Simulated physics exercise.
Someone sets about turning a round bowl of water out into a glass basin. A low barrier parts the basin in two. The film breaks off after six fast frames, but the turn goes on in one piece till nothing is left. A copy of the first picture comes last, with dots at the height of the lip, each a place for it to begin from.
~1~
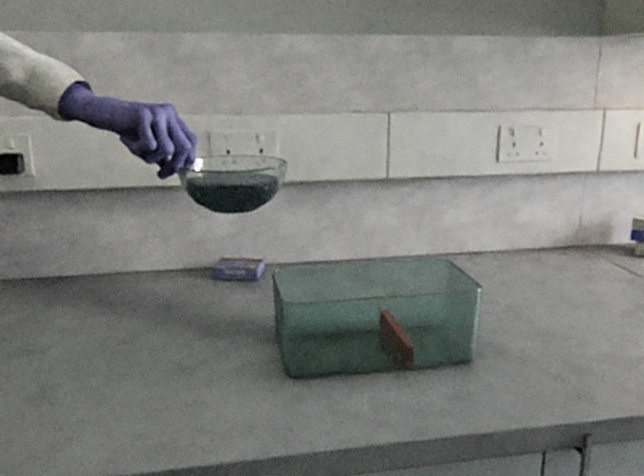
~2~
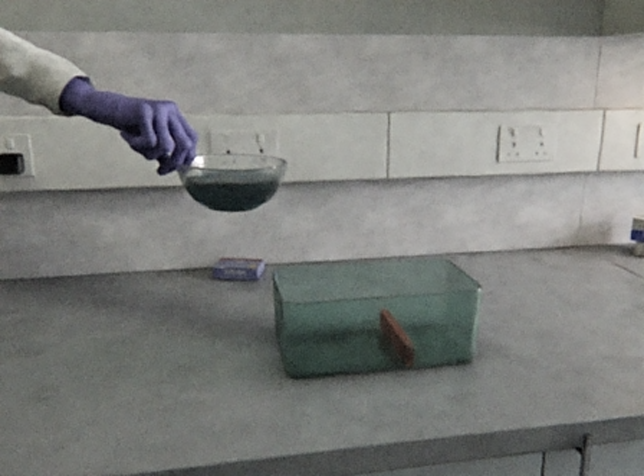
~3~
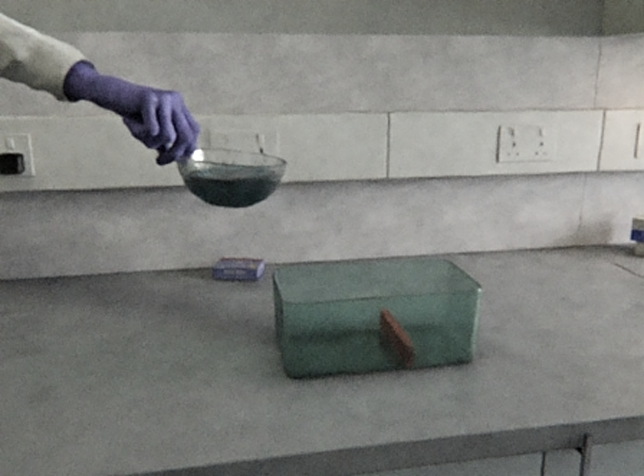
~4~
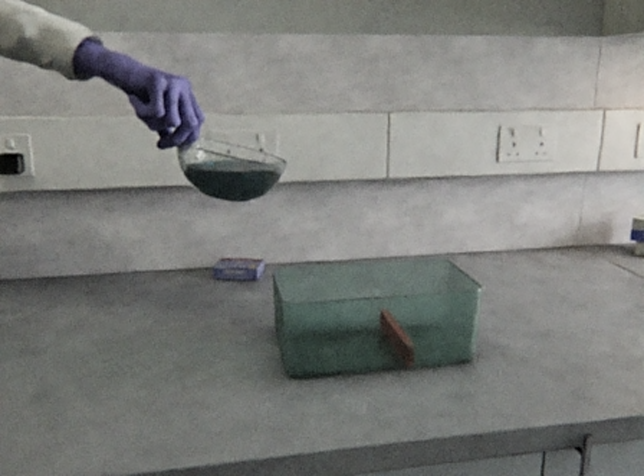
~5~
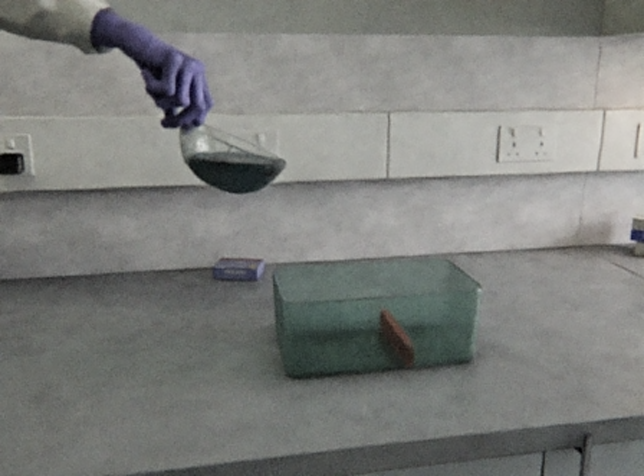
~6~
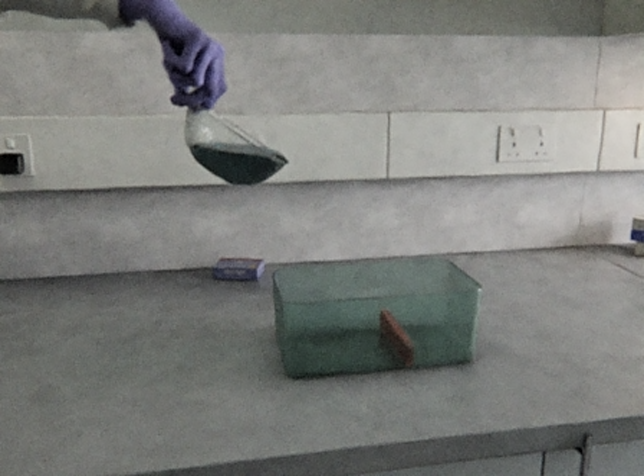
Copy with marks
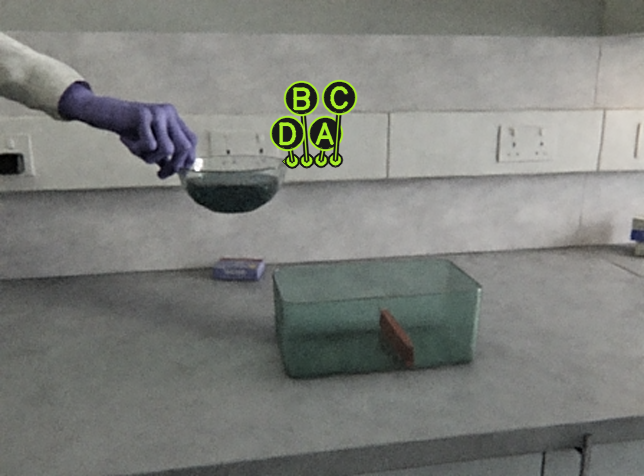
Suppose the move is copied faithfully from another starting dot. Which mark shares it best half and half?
The best dot is A.
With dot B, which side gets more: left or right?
More ends on the left.
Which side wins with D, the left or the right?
The left one.
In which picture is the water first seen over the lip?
Picture 6.
On the marked copy, A at (321, 160); B at (306, 160); C at (335, 159); D at (292, 161).
With A, about 40 % ends left of the wall and 56 % right of it; 4 % is lost outside.
With B, about 71 % ends left of the wall and 26 % right of it; 3 % is lost outside.
With C, about 23 % ends left of the wall and 73 % right of it; 4 % is lost outside.
With D, about 90 % ends left of the wall and 6 % right of it; 4 % is lost outside.
